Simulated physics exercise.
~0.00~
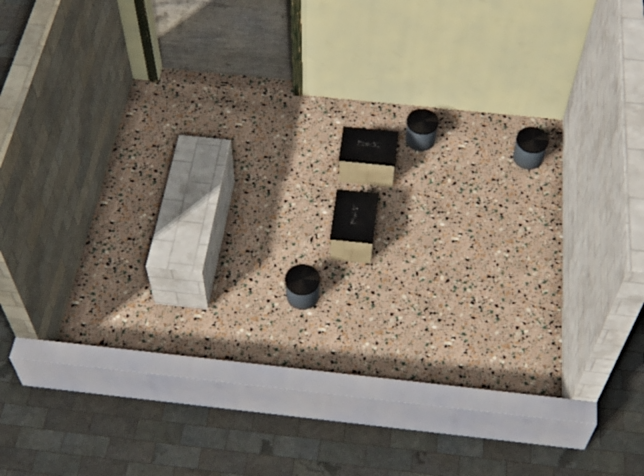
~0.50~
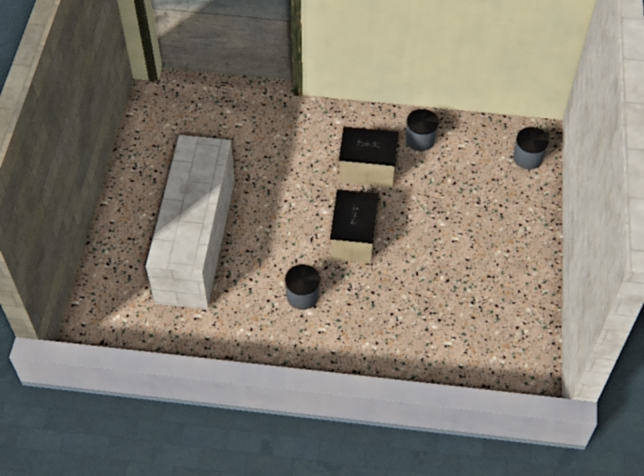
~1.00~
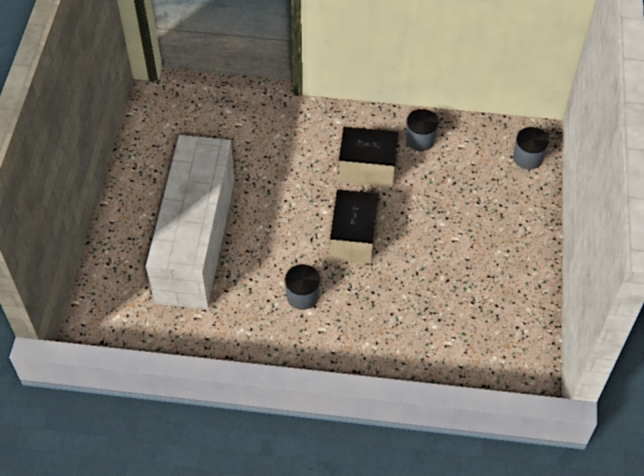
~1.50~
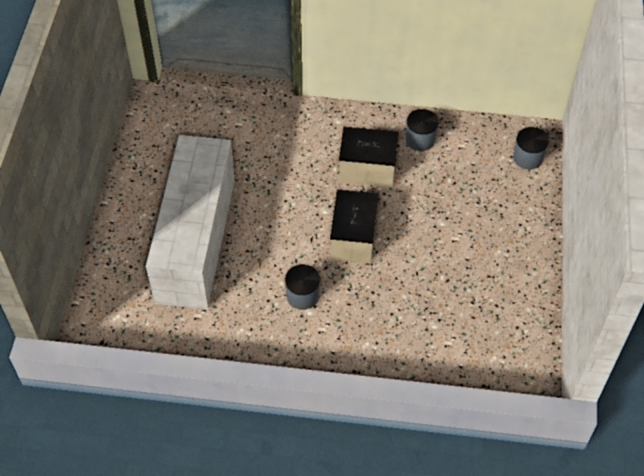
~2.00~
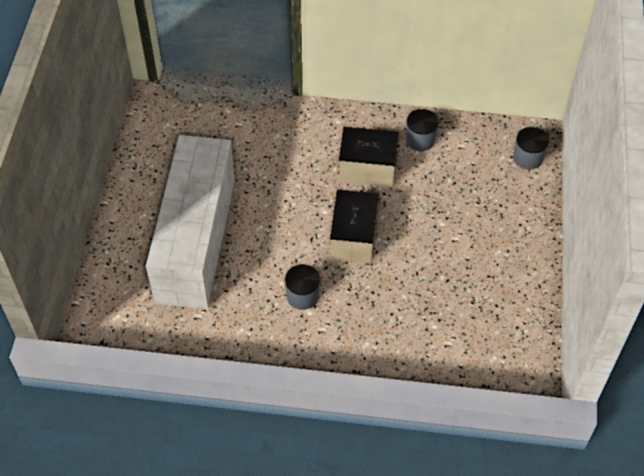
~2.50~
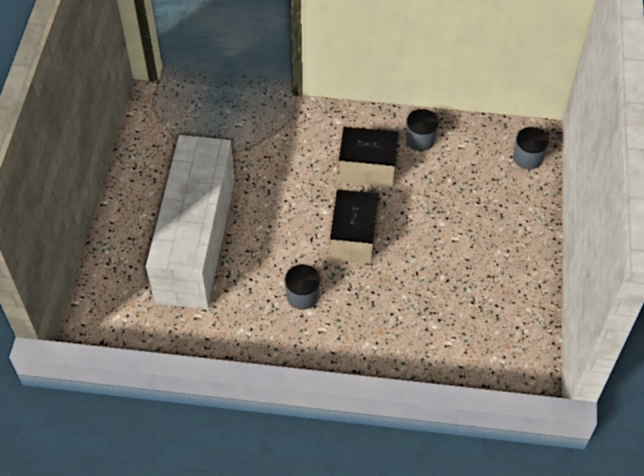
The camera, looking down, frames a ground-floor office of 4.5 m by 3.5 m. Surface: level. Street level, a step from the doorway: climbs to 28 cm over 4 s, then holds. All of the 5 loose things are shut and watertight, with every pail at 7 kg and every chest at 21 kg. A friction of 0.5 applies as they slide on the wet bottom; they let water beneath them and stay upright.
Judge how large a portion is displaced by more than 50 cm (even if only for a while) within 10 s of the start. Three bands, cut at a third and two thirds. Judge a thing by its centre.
The portion lies in the middle.
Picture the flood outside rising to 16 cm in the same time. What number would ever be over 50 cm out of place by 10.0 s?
Then 0.
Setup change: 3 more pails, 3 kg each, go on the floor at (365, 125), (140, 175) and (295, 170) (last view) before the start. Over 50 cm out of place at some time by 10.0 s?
Note, in order of listing: Stays below the threshold, crosses the threshold, crosses the threshold.
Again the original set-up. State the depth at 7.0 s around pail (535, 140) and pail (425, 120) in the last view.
About 2 and 1 cm.
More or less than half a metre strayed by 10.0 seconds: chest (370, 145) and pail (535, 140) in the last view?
First not as far, then not as far.
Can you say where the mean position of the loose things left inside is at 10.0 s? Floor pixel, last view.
Close to pixel (465, 185).
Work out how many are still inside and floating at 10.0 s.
At that instant the tally stands at 3.
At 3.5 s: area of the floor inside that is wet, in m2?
Some 3.5 m2.
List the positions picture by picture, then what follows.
A pail at (533, 139), on the bottom; a pail at (423, 121) rests on the ground; water covers 0.0 m2; 0 of 5 have shifted, in the first picture.
A pail at (533, 139), on the bottom; a pail at (423, 121), on the bottom; 0.0 m2 under water; 0 of 5 have shifted, in the second picture.
A pail at (533, 139) rests on the ground; a pail at (423, 121) rests on the ground; water covers 0.0 m2; 0 of 5 have shifted, in the third picture.
A pail at (533, 139) rests on the ground; a pail at (423, 121), on the bottom; 0.0 m2 under water; 0 of 5 have shifted, in the fourth picture.
A pail at (533, 139) rests on the ground; a pail at (423, 121), on the bottom; 0.2 m2 under water; 0 of 5 have shifted, in the fifth picture.
A pail at (533, 139) rests on the ground; a pail at (423, 121) rests on the ground; water covers 1.0 m2; 0 of 5 have shifted, in the sixth picture.
After 3.5 s 0 of 5 are over 50 cm from their spots; 0 afloat.
After 4.5 s 0 of 5 are over 50 cm from their spots; 0 afloat.
After 7.0 s 2 of 5 are over 50 cm from their spots; 1 afloat.
After 10.0 s 3 of 5 are over 50 cm from their spots, and 3 have been at some point; 3 afloat.
